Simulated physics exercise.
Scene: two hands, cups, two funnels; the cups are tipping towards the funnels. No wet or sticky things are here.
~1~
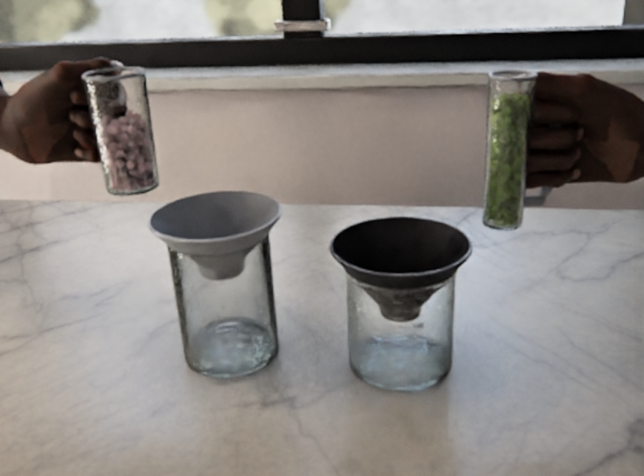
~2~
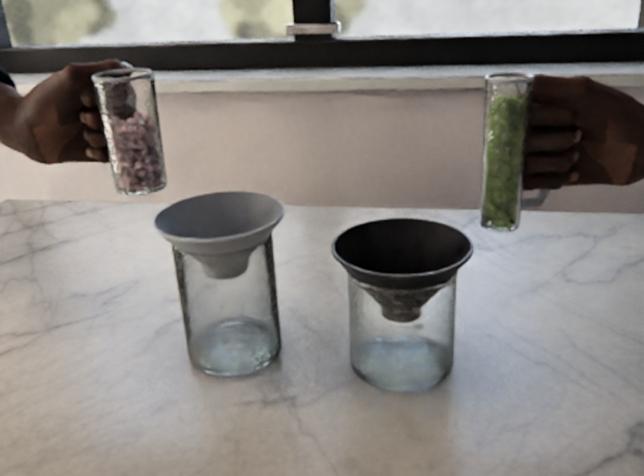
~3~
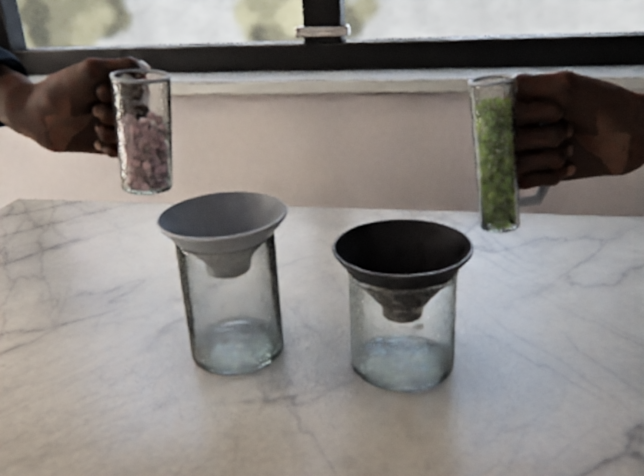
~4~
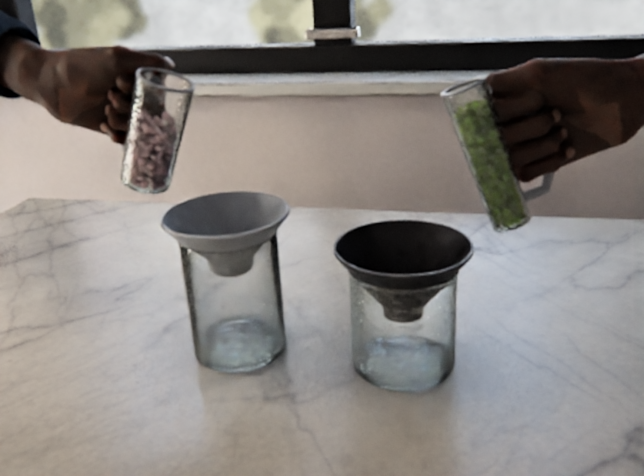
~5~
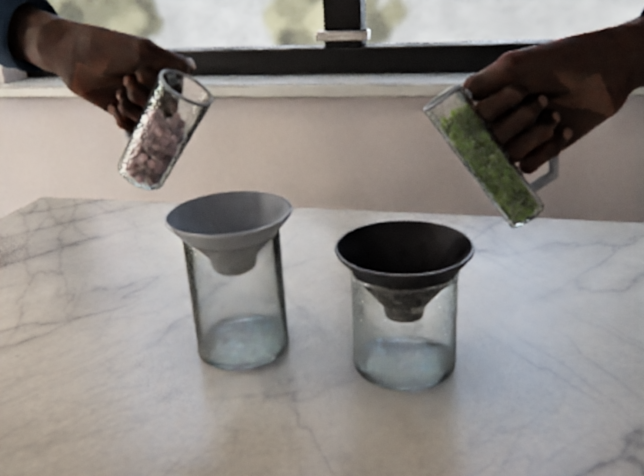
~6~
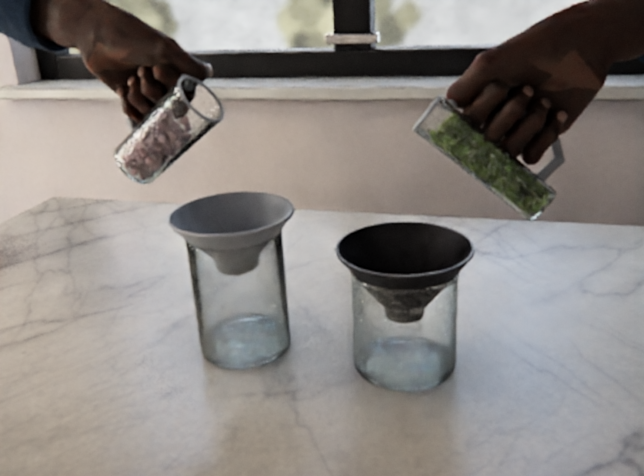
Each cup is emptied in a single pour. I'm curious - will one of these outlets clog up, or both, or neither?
My prediction: Left funnel: No blockage; right funnel: No blockage.
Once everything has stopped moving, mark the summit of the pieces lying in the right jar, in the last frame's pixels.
(432, 350), roughly.
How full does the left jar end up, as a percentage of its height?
It ends at about 15 per cent.
Then, 0.40 s later than the last frame, left, every one still in the cup; right, every one still in the cup.
Then, 0.76 s later than the last frame, left, the larger part still in the cup, about a tenth in or over the funnel, just a few down in the jar; right, almost all still in the cup, about a tenth in or over the funnel, just a few down in the jar.
Then, 1.06 s later than the last frame, left, about a tenth still in the cup, roughly a third in or over the funnel, roughly half down in the jar; right, roughly a third still in the cup, roughly a third in or over the funnel, roughly a third down in the jar.
When it is over, left, every one down in the jar; right, every one down in the jar.
